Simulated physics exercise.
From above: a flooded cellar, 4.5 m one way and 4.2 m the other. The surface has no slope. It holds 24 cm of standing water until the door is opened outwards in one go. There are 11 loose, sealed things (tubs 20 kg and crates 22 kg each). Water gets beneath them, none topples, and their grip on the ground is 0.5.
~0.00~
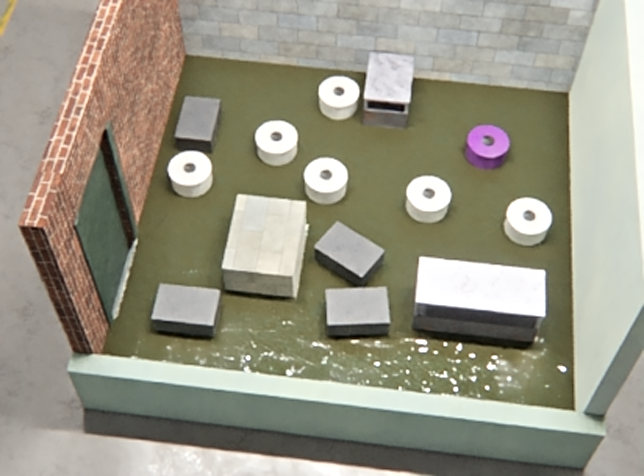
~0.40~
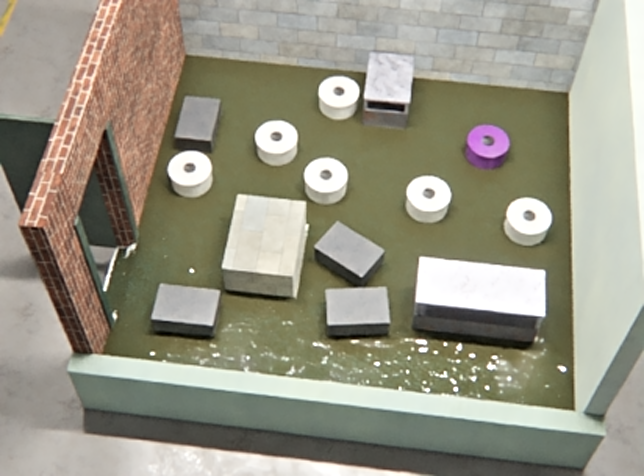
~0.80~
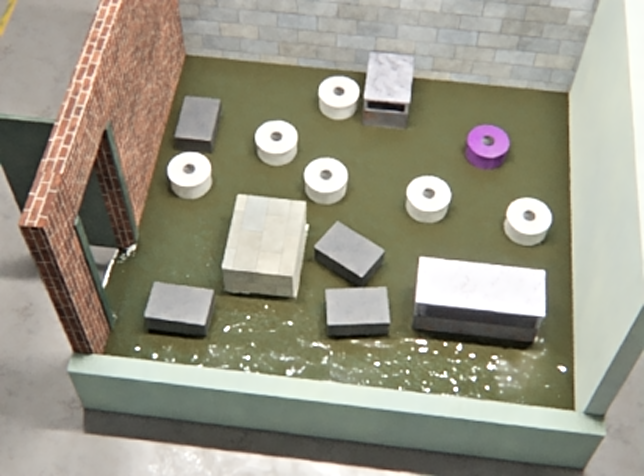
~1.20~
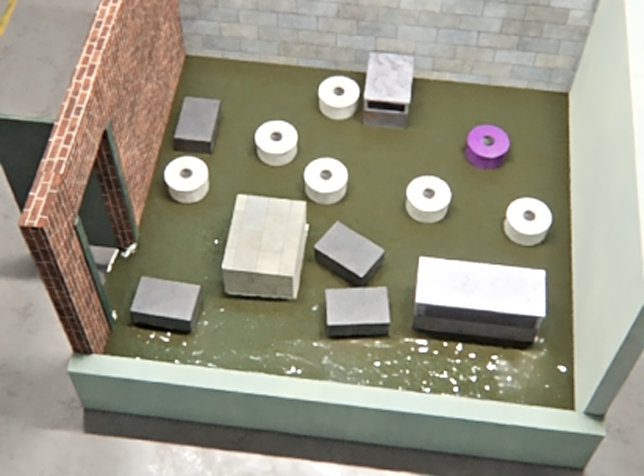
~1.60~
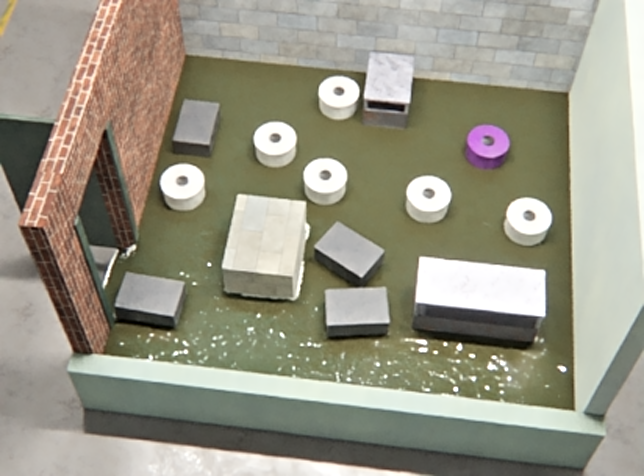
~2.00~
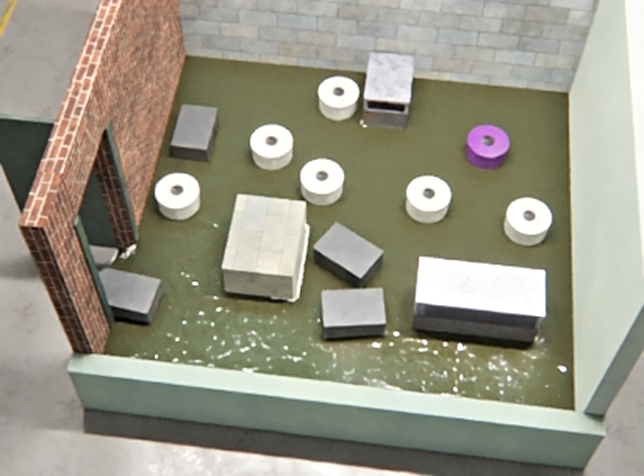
A dark green door in the brick wall swung outward, and then a grey block nearby drifted left through the murky water to the opening, while a few other floating pieces shifted slightly.
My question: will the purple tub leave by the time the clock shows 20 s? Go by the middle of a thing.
The purple tub is kept in.
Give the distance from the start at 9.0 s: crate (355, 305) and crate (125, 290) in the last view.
In that order: 200 cm, gone out.
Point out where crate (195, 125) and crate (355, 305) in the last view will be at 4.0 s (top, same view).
Near (175, 160) and (295, 323).
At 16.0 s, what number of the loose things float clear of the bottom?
At that moment 4.
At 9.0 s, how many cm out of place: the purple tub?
Roughly 30 cm by then.
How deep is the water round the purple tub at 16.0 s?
About 15 cm.
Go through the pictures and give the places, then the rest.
In the first picture, the purple tub at (488, 141), afloat; 24 cm deep round most things; 0 of 11 have shifted.
In the second picture, the purple tub at (488, 141), afloat; about 3960 L in view; 0 of 11 have shifted.
In the third picture, the purple tub at (488, 141) floats; about 3920 L in view; 1 of 11 have shifted.
In the fourth picture, the purple tub at (488, 141), afloat; 24 cm deep round most things; 2 of 11 have shifted.
In the fifth picture, the purple tub at (488, 141) floats; about 3820 L in view; 2 of 11 have shifted.
In the sixth picture, the purple tub at (488, 141) floats; 23 cm deep round most things; 4 of 11 have shifted.
After 4.0 s the purple tub is near (480, 145), 0.1 m from its start, afloat; 2 of 11 are out; 9 afloat.
After 9.0 s the purple tub is near (465, 154), 0.3 m from its start, afloat; 3 of 11 are out; 8 afloat.
After 16.0 s the purple tub is near (424, 172), 0.8 m from its start, afloat; 7 of 11 are out; 4 afloat.
After 20.0 s the purple tub is near (400, 182), 1.1 m from its start, afloat; 7 of 11 are out; 4 afloat.
